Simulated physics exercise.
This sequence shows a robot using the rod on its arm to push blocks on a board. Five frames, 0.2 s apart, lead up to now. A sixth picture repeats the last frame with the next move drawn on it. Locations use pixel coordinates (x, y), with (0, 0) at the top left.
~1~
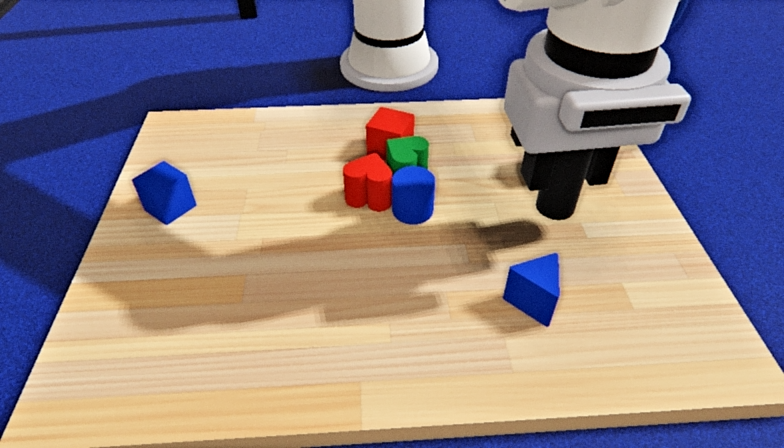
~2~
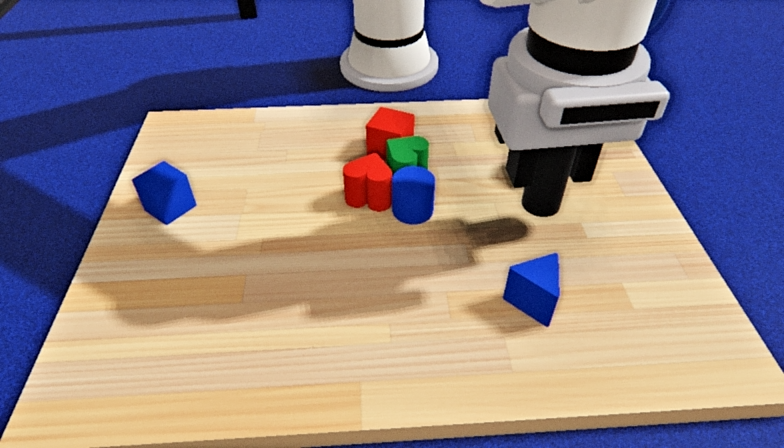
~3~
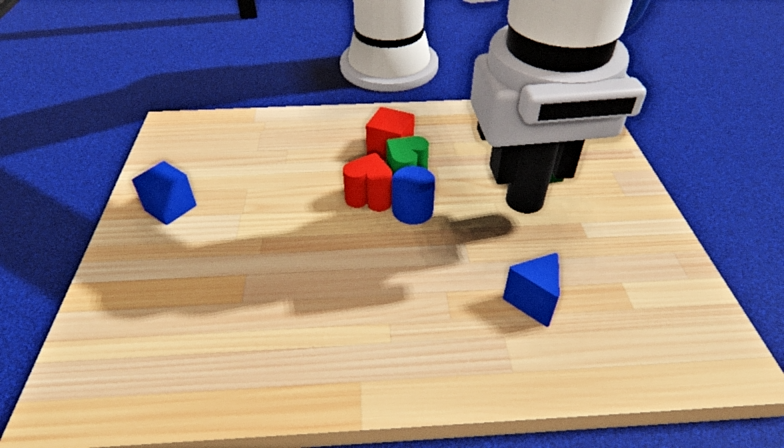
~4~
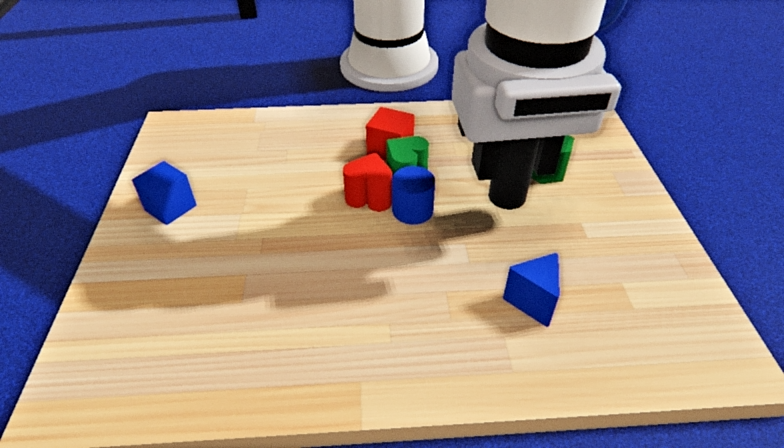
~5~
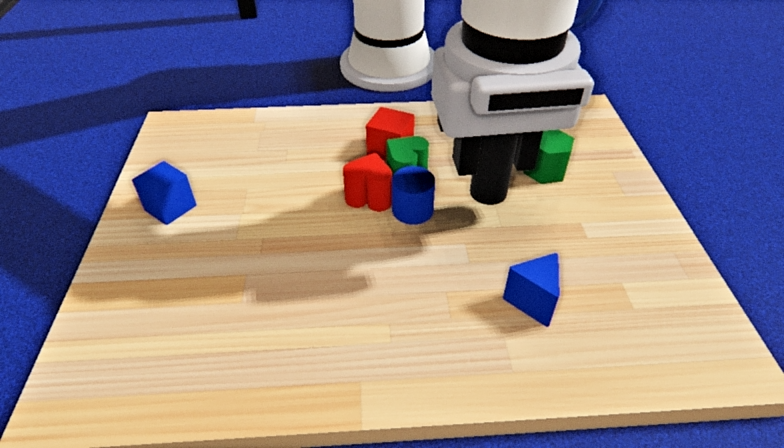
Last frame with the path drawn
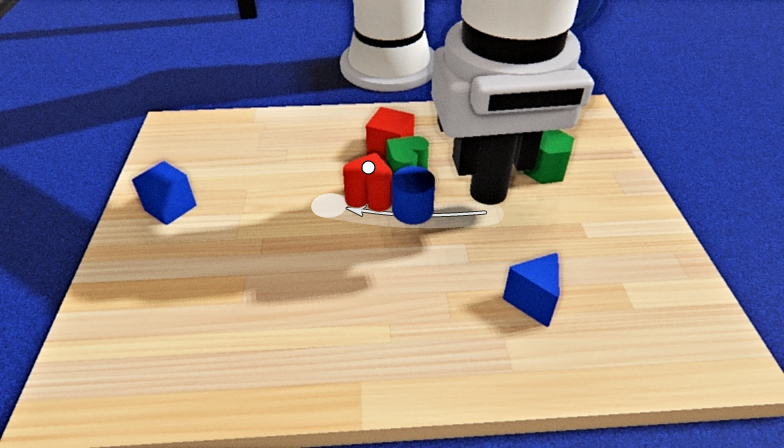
A robot arm with a dark rod glides slowly left above the back right of a wooden board, nearing a cluster of red, green and blue blocks. As it shifts, a green block behind it comes into view on the right, while all the blocks stay still.
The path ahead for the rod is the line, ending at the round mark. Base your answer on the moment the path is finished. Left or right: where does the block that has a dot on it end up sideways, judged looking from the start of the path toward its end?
Seen from start to end, it moves right.
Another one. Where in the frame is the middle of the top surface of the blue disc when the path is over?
At pixel (291, 191).
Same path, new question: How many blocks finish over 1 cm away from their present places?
Going by the path, two blocks will move.
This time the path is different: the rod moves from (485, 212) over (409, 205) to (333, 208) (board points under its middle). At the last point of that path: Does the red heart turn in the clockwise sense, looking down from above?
Yes, it checks out.
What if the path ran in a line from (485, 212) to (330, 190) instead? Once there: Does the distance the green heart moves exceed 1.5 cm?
It seems so.
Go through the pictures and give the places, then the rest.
In the first picture, rod tip (555, 208); block tops, red heart (368, 168); green heart (407, 147); blue disc (414, 179).
In the second picture, rod (540, 205); blocks unchanged.
In the third picture, rod (524, 202); blocks unchanged.
In the fourth picture, rod (507, 198); blocks unchanged.
In the fifth picture, rod (488, 193); red heart (368, 168); green heart (407, 147); blue disc (414, 179).
Path on the board, from (485, 212) via (406, 215), ending at (329, 205); the dot is on the red heart.
What follows on the original path. One third of the way, rod (434, 196); red heart (354, 165), turned 15° clockwise; blue disc (394, 180).
Two thirds of the way, rod (379, 193); red heart (324, 162), turned 100° clockwise; blue disc (338, 186).
At the end, rod (327, 186); red heart (301, 154), turned 120° clockwise; green heart in place; blue disc (291, 191).
